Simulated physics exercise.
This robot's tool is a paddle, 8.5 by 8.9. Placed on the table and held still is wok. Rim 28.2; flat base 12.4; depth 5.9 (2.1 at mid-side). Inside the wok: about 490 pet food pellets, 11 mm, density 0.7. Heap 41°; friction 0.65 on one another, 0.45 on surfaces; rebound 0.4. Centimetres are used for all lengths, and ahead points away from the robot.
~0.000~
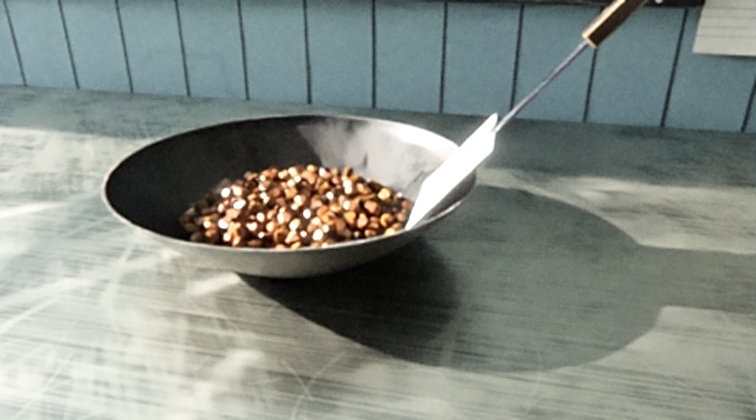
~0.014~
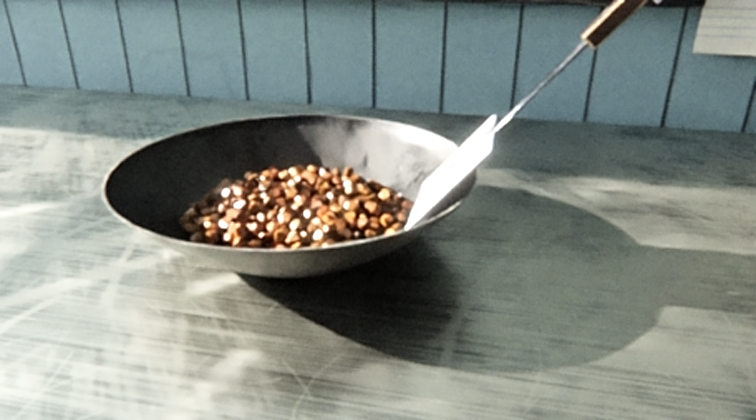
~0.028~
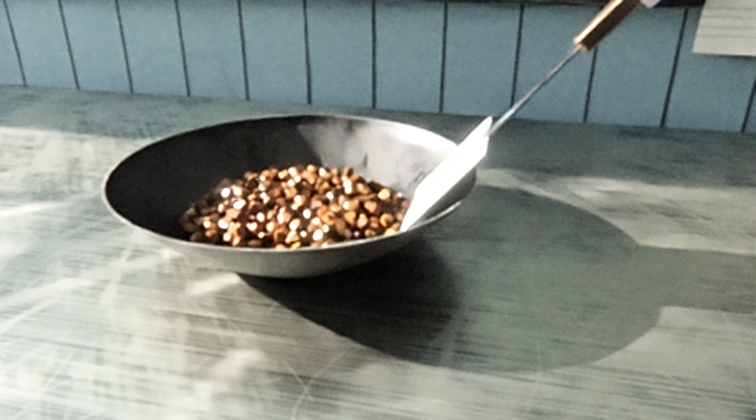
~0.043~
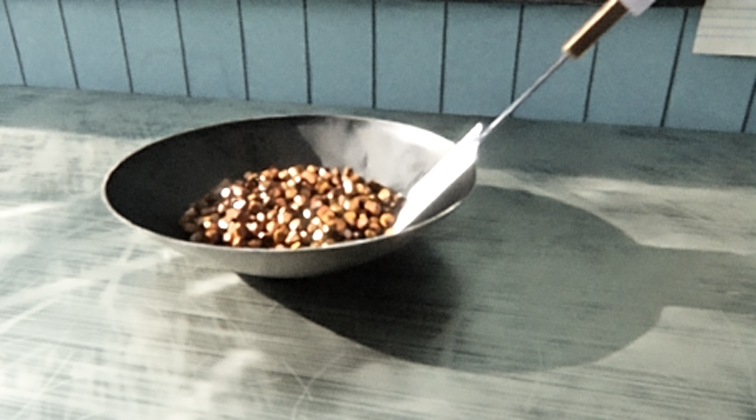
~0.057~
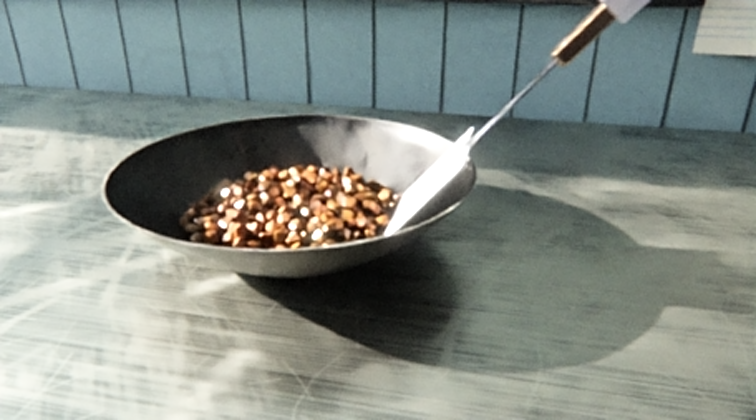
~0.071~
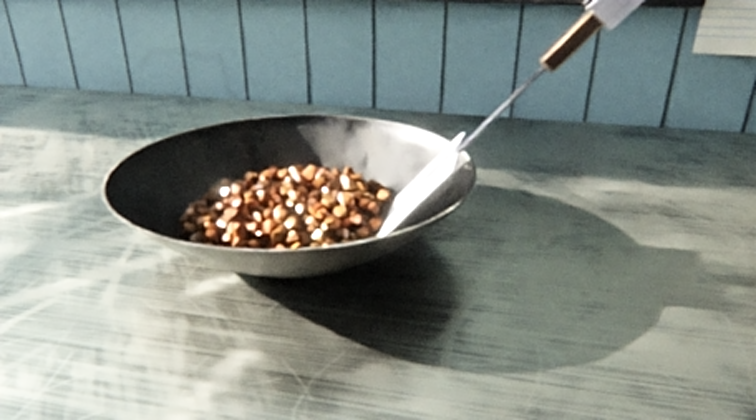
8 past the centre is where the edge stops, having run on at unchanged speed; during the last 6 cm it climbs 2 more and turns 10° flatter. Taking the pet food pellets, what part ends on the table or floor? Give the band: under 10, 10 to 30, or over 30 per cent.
10 to 30 per cent.
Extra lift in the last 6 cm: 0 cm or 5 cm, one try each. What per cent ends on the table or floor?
About 20 and 10 per cent.
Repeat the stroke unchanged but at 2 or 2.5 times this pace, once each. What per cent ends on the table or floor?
Estimates, in order: 35 % and 40 %.
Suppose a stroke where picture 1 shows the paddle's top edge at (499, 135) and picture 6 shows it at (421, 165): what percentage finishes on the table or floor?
Off the vessel, on the table or floor: Some 40 percent.
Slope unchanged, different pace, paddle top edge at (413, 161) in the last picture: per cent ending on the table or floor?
Roughly 50 per cent.
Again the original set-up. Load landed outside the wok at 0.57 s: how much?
I'd put it at around 15 per cent.
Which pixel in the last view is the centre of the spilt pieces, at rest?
Resting centre: About (89, 213).
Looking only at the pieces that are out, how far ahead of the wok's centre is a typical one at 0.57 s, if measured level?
It's close to 18 cm ahead of the centre.
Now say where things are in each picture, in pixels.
Paddle top edge at (495, 131), sloping 50°; upper third of the load around (299, 204), from x 185 to 410, top at y 170; 492 in the wok, in the first frame.
Paddle top edge at (494, 131), sloping 50°; upper third of the load around (299, 204), from x 185 to 410, top at y 170, in the second frame.
Paddle top edge at (488, 135), sloping 50°; upper third of the load around (299, 204), from x 185 to 410, top at y 170, in the third frame.
Paddle top edge at (479, 141), sloping 50°; upper third of the load around (298, 204), from x 185 to 405, top at y 170, in the fourth frame.
Paddle top edge at (469, 146), sloping 50°; upper third of the load around (297, 203), from x 185 to 400, top at y 170, in the fifth frame.
Paddle top edge at (459, 151), sloping 50°; upper third of the load around (294, 203), from x 185 to 400, top at y 170; 492 in the wok, in the sixth frame.
After 0.19 s, sloping 50°, highest piece 5 above the table; 492 in the wok.
After 0.31 s, sloping 46°, highest piece 7 above the table; 488 in the wok, 4 on the blade or in flight.
After 0.57 s, sloping 40°, highest piece 8 above the table; 425 in the wok, 65 on the table or floor, 2 on the blade or in flight.
After 1.62 s, sloping 40°, highest piece 7 above the table; 424 in the wok, 68 on the table or floor.
At rest, 424 in the wok, 68 on the table or floor. That is 14 % on the table or floor.
